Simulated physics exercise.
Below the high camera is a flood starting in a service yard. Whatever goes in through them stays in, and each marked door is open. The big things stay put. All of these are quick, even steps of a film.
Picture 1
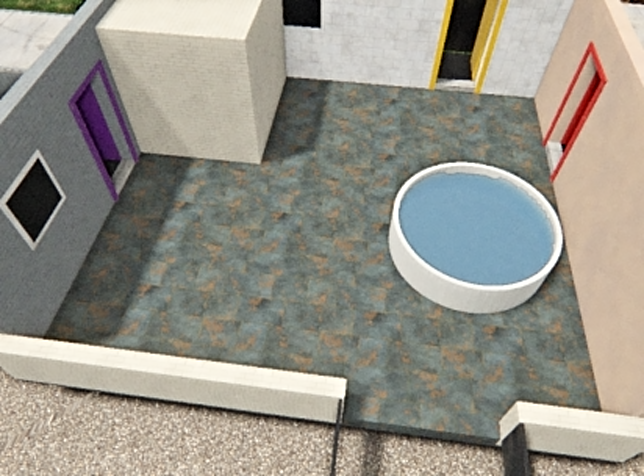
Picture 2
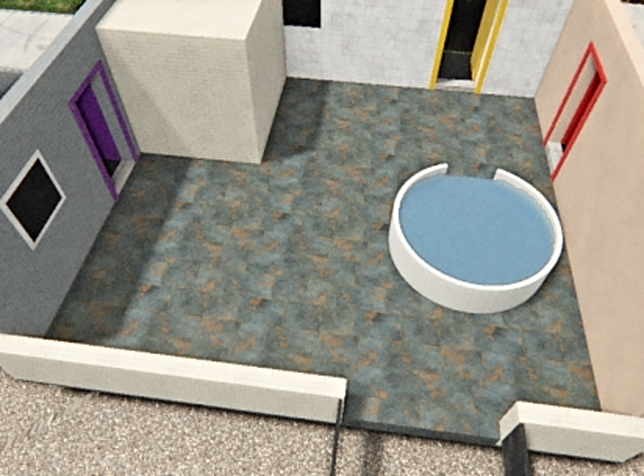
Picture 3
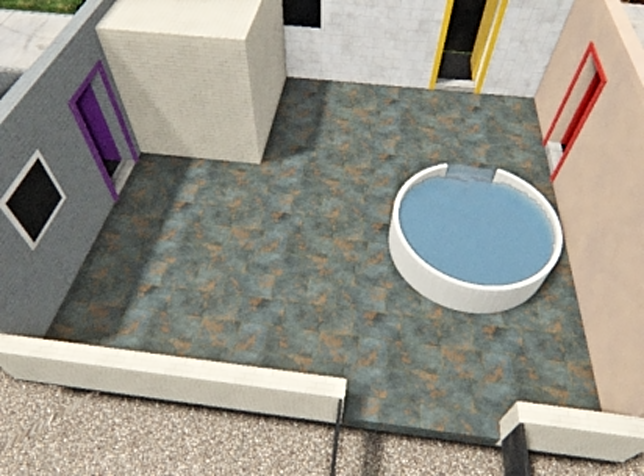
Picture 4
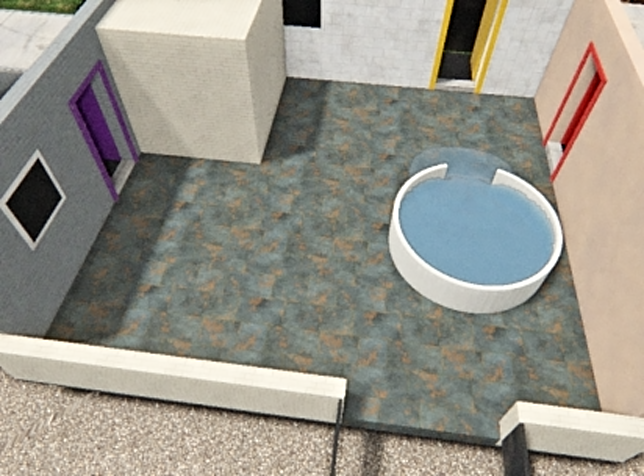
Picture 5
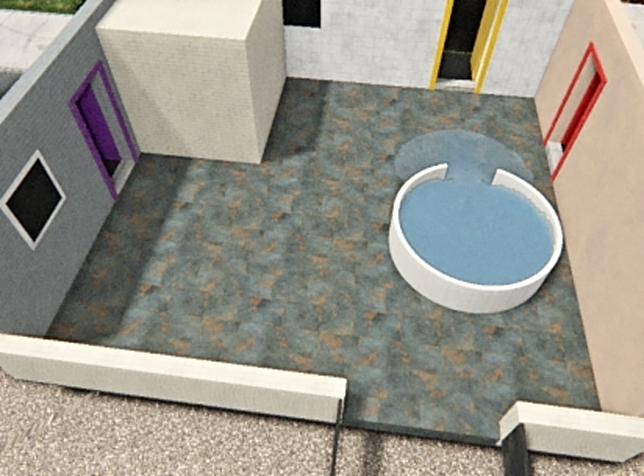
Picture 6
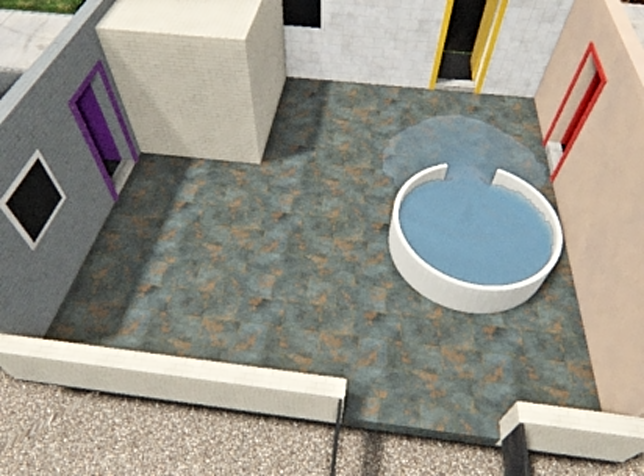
Water pours through a gap in the round pool's far side and spreads across the patio.
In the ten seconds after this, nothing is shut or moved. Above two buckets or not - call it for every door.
Yellow door: Above two buckets; purple door: Not above two buckets; red door: Not above two buckets.
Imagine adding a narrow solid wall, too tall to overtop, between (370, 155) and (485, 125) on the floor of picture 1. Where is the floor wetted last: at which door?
That's the door marked purple.
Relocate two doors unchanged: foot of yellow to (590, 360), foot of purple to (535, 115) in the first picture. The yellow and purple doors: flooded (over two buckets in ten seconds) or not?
The yellow door falls short, and the purple door overflows.
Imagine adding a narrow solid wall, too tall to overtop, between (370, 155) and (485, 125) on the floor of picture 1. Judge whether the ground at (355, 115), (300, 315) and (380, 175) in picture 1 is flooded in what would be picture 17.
Listed order: Spared, spared, swamped.
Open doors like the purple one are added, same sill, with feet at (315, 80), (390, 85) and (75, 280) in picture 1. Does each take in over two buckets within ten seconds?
Lab note, doors in listed order: Over the limit, over the limit, under the limit.
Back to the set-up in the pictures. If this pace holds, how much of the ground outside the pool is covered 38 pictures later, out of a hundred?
Near 45 in a hundred.
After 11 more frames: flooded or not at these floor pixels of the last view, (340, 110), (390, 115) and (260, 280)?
First spot submerged, second spot submerged, third spot spared.
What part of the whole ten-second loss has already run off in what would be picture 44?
It would be around 90 %.
A moment on, water covers 20 % of the floor; the yellow door wet at the sill, nothing in, the purple door not reached, the red door wet at the sill, nothing in.
Next, water covers 25 % of the floor; the yellow door over two buckets in, the purple door not reached, the red door wet at the sill, nothing in.
Then, water covers 30 % of the floor; the yellow door far over two buckets in, the purple door not reached, the red door wet at the sill, nothing in.
Later, water covers 45 % of the floor; the yellow door far over two buckets in, the purple door not reached, the red door wet at the sill, nothing in.
In the end, water covers 80 % of the floor; the yellow door far over two buckets in, the purple door not reached, the red door wet at the sill, nothing in.
